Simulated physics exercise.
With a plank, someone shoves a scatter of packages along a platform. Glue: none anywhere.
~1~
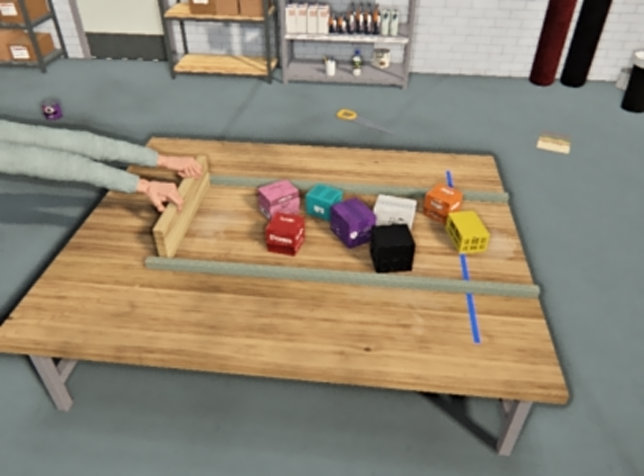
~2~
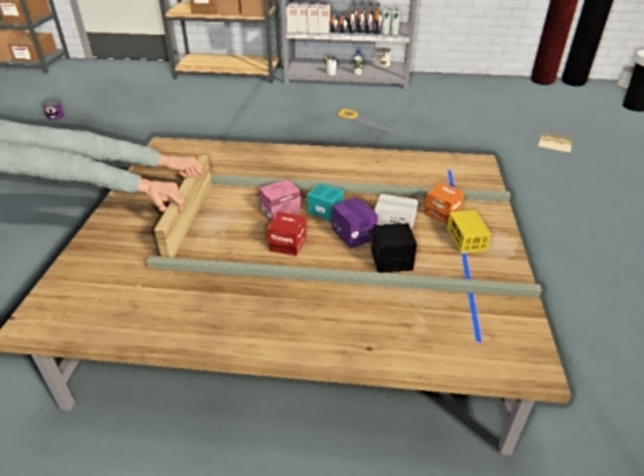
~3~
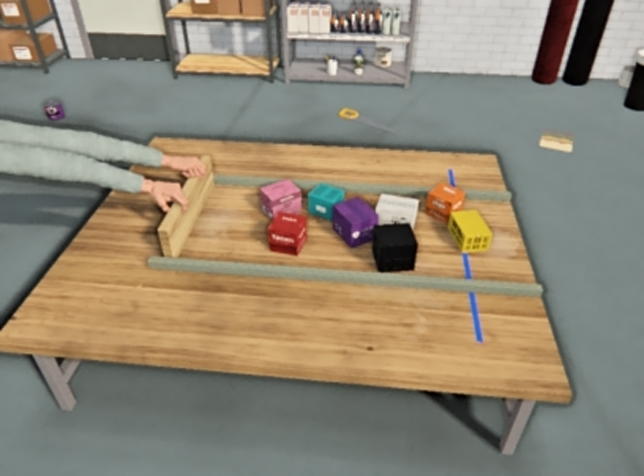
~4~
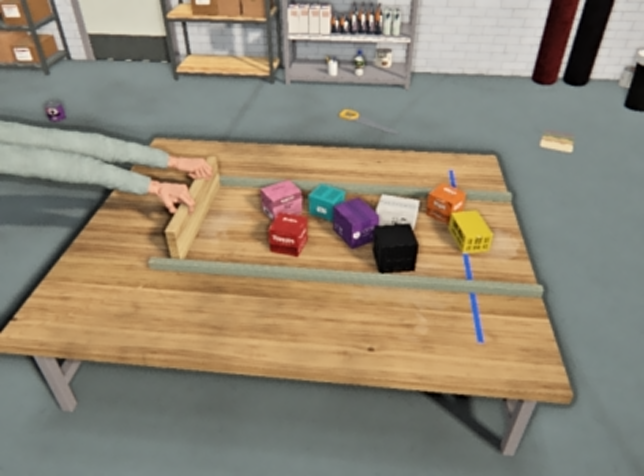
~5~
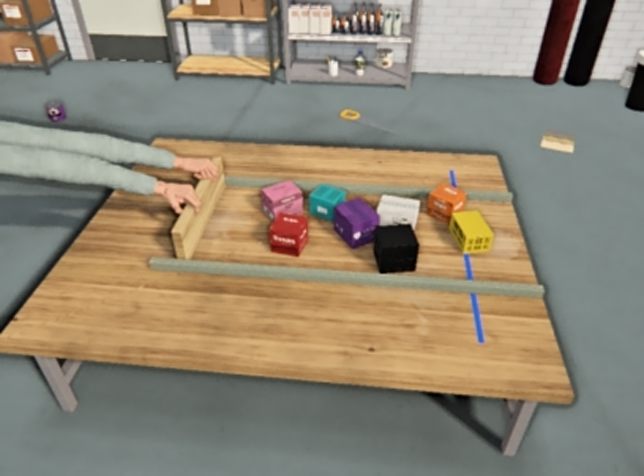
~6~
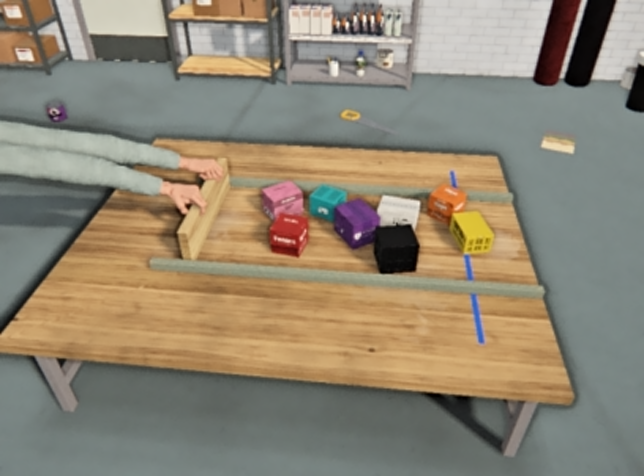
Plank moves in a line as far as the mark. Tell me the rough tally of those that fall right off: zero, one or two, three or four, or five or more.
Tally: One or two.
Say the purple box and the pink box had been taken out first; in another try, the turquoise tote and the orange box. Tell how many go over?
Fallen: 1 in the first try, 0 in the other.
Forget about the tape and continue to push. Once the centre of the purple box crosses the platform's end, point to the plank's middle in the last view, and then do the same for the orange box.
Around (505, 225) first and around (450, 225) second.
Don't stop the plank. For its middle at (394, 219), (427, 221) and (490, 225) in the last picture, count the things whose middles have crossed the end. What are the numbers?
Place by place, 0, 0 and 5.
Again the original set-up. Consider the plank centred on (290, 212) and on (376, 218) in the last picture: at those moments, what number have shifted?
At first I count 3, and then 8.
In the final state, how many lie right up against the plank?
3 end up touching it.
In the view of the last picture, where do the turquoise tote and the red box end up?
Turquoise tote at (503, 210), red box at (485, 248).
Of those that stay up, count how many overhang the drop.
The total comes out at 2.
Soon after, none off yet; yellow crate at rest near (471, 232); orange box at rest near (447, 205); white parcel at rest near (398, 213).
Then, none off yet; yellow crate at rest near (471, 232); orange box at rest near (447, 205); white parcel moved about its own width near (425, 218).
Further on, none off yet; yellow crate moved about its own width near (507, 253); orange box moved about its own width near (483, 205); white parcel moved well along near (472, 228).
At rest, the number that fall off is one or two; fallen, orange box and yellow crate.
